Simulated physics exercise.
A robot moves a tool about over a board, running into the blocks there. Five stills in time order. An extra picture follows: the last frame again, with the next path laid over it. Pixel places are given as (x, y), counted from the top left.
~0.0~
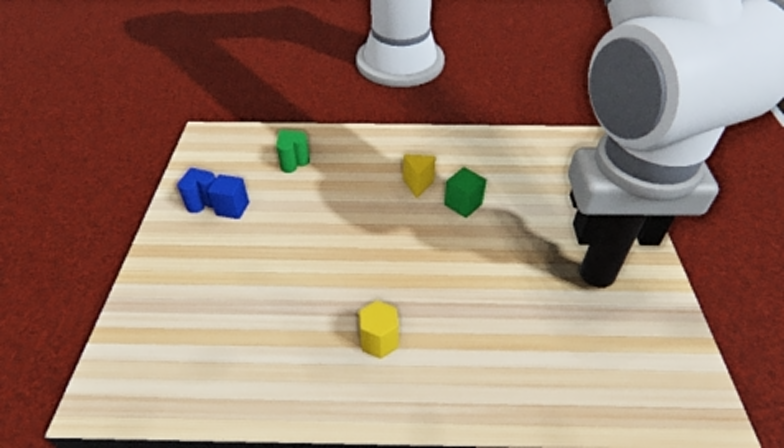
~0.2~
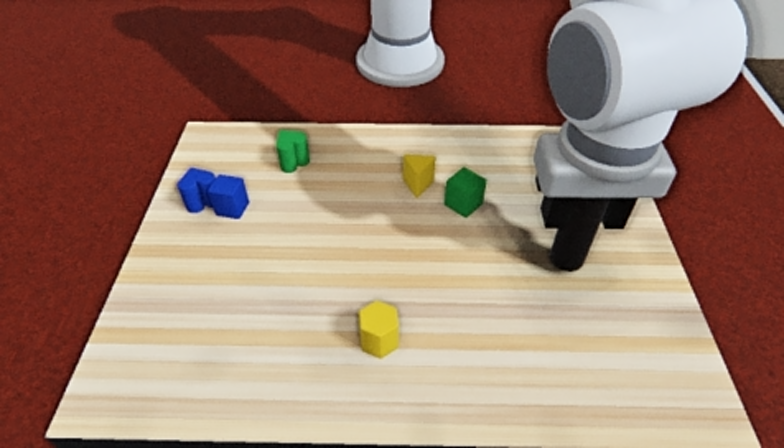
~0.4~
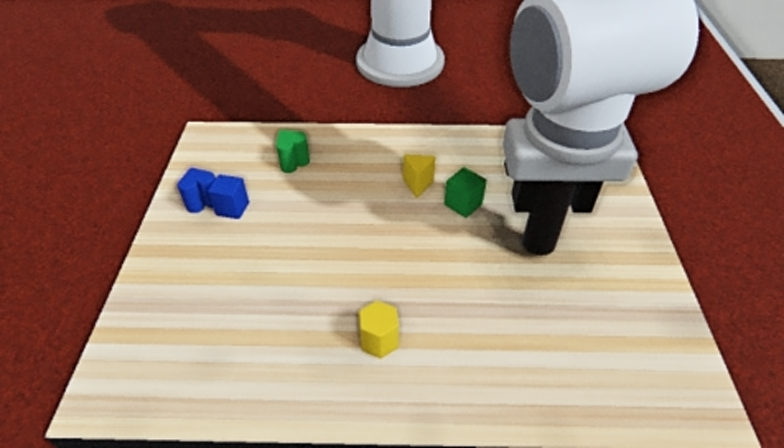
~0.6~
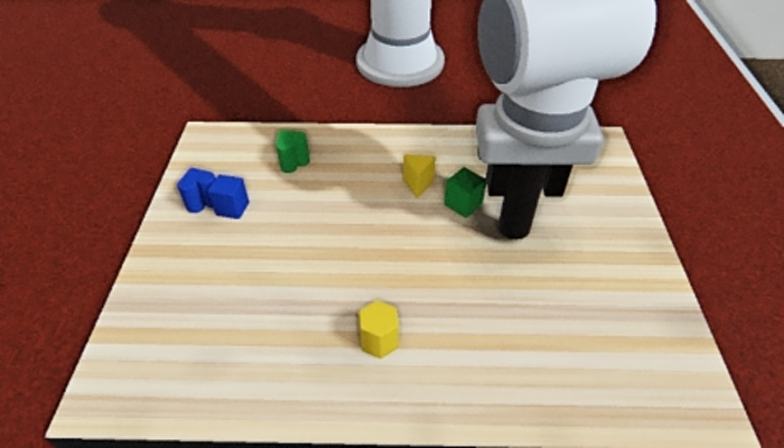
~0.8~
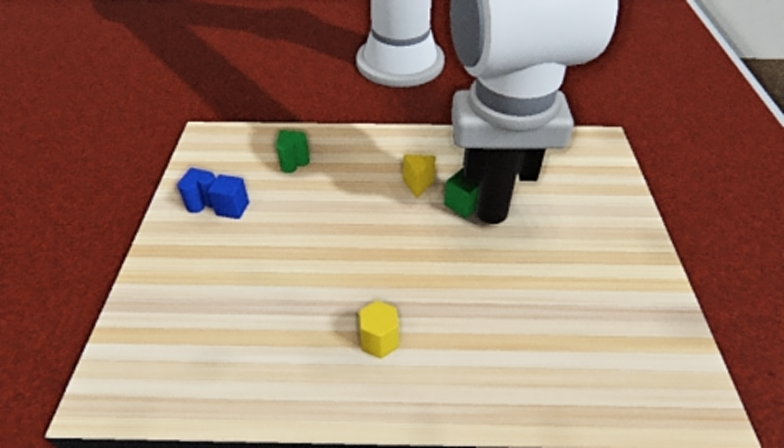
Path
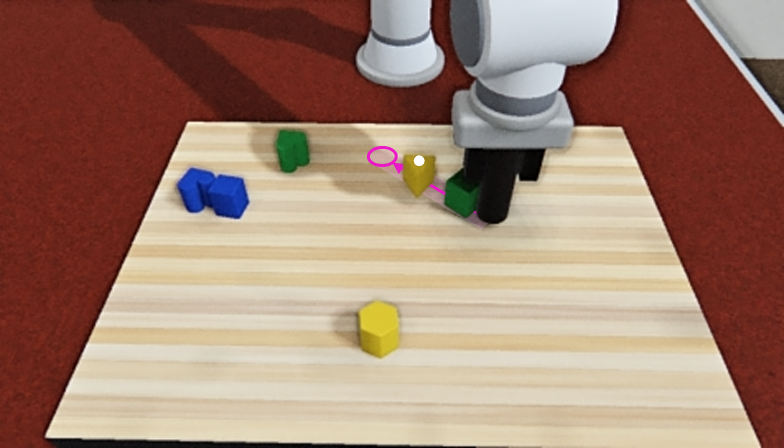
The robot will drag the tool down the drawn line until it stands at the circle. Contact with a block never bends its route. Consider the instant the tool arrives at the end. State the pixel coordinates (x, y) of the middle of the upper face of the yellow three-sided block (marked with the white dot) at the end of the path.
That would be at about pixel (330, 131).
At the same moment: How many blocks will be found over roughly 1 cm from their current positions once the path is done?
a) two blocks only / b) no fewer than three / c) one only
Option a.
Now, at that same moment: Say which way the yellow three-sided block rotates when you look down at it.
I'd predict that, seen from above, the yellow three-sided block rotates counter-clockwise.
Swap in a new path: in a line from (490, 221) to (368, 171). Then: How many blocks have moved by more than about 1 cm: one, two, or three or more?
I expect two blocks to move.
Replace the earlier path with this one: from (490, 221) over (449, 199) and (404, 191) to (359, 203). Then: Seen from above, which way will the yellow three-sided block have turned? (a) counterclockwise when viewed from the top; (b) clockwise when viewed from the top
b
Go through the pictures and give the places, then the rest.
The first frame shows tip of the tool at (597, 274), middles of tops, yellow three-sided block at (419, 161), green four-sided block at (467, 179).
The second frame shows tool at (566, 259), nothing pushed.
The third frame shows tool at (539, 243), nothing pushed.
The fourth frame shows tool at (514, 228), nothing pushed.
The fifth frame shows tool at (492, 213), yellow three-sided block at (419, 161), green four-sided block partly hidden.
The line goes from (490, 221) to (382, 156); the dot is on the yellow three-sided block.
What follows on the original path. One third of the way, tool at (452, 190); yellow three-sided block at (404, 155); green four-sided block at (430, 159).
Two thirds of the way, tool at (416, 169); yellow three-sided block at (366, 141), turned 10° anticlockwise; green four-sided block at (392, 141), turned 20° anticlockwise.
At the end, tool at (382, 149); yellow three-sided block at (330, 131), turned 35° anticlockwise; green four-sided block at (354, 125), turned 45° anticlockwise.
